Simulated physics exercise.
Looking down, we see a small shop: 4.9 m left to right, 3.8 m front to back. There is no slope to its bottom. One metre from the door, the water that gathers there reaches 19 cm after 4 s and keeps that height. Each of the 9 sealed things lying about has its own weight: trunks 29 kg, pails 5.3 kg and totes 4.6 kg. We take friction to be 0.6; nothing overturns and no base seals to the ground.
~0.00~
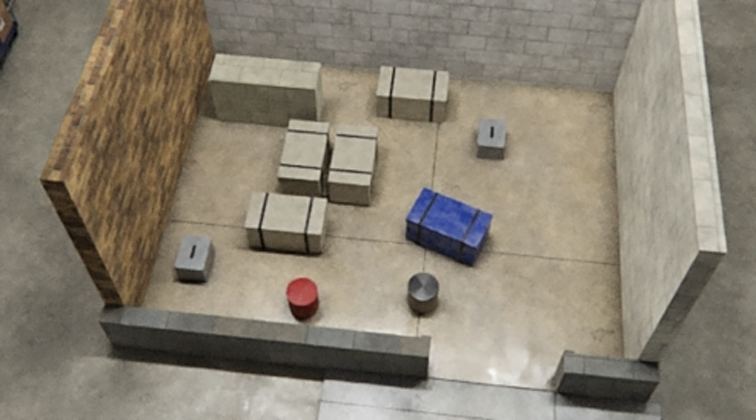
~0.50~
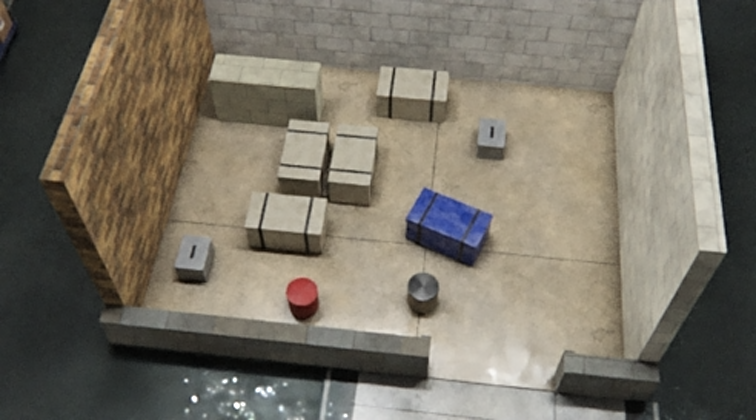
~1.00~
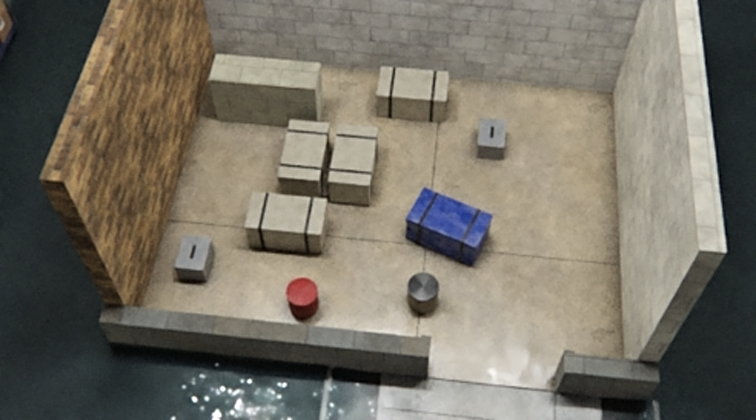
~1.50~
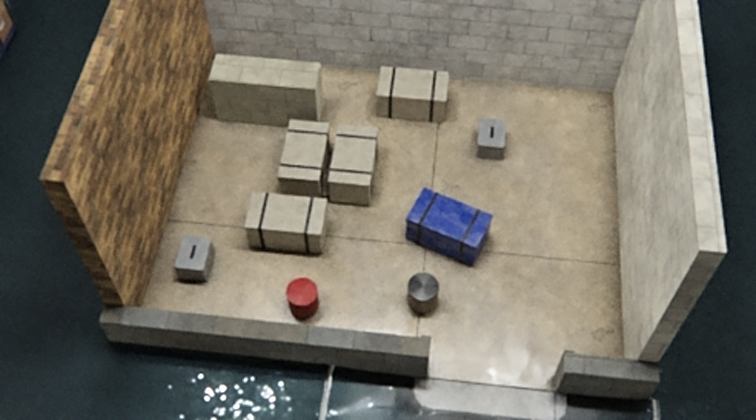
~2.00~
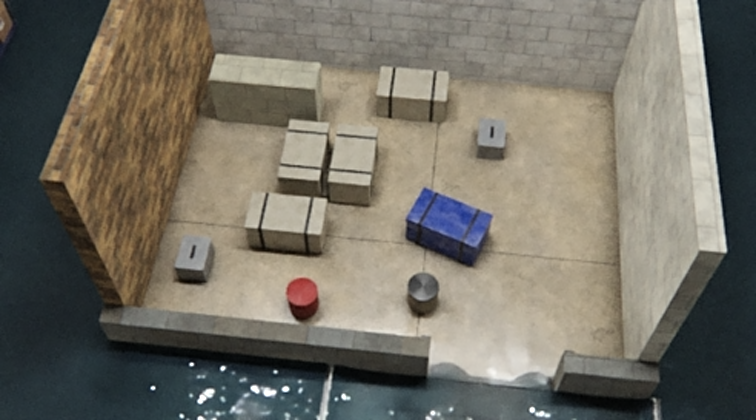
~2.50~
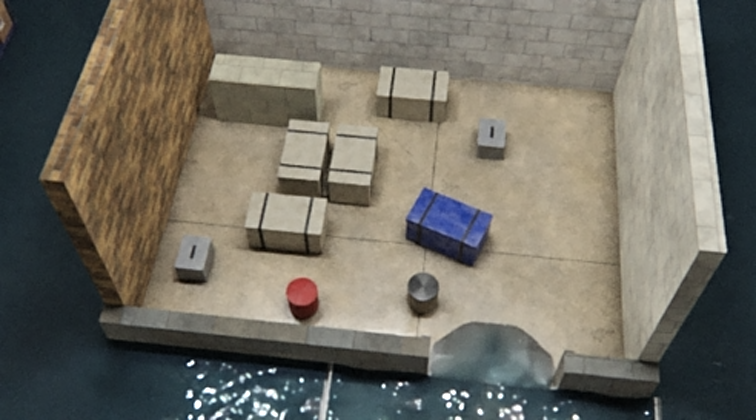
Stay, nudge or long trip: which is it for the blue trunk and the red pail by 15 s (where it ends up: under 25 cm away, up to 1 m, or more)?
Looking at where they end up, the blue trunk ends well away while the red pail keeps its spot.
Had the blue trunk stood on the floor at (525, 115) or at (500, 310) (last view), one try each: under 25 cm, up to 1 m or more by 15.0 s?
First try it drifts well away, second try it drifts well away.
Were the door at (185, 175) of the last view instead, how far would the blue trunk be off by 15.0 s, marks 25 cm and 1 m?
In that case the blue trunk would have shifted a modest distance.
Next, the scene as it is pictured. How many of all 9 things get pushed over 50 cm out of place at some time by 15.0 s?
The number is 5.
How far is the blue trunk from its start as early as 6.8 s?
Shift by then: About 40 cm.
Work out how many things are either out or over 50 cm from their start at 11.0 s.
Count then: 1.
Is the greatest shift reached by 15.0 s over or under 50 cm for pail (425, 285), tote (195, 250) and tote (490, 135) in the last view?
Below, above, above.
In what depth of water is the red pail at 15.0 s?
I'd say around 6 cm.
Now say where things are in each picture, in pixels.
In the first frame, the blue trunk at (450, 217) rests on the ground; the red pail at (302, 291) rests on the ground; 0.0 m2 under water; 0 of 9 have shifted.
In the second frame, the blue trunk at (450, 217), on the bottom; the red pail at (302, 291) rests on the ground; water covers 0.0 m2; 0 of 9 have shifted.
In the third frame, the blue trunk at (450, 217), on the bottom; the red pail at (302, 291) rests on the ground; water covers 0.0 m2; 0 of 9 have shifted.
In the fourth frame, the blue trunk at (450, 217) rests on the ground; the red pail at (302, 291) rests on the ground; water covers 0.0 m2; 0 of 9 have shifted.
In the fifth frame, the blue trunk at (450, 217) rests on the ground; the red pail at (302, 291), on the bottom; water covers 0.0 m2; 0 of 9 have shifted.
In the sixth frame, the blue trunk at (450, 217), on the bottom; the red pail at (302, 291) rests on the ground; water covers 0.4 m2; 0 of 9 have shifted.
After 3.5 s the blue trunk is near (450, 217), 0.0 m from its start, aground; the red pail is near (302, 291), 0.0 m from its start, aground; 0 afloat.
After 6.8 s the blue trunk is near (451, 188), 0.4 m from its start, aground; the red pail is near (302, 291), 0.0 m from its start, aground; 0 afloat.
After 11.0 s the blue trunk is near (479, 143), 1.0 m from its start, afloat; the red pail is near (302, 291), 0.0 m from its start, aground; 3 afloat.
After 15.0 s the blue trunk is near (445, 78), 1.9 m from its start, afloat; the red pail is near (302, 291), 0.0 m from its start, aground; 6 afloat.
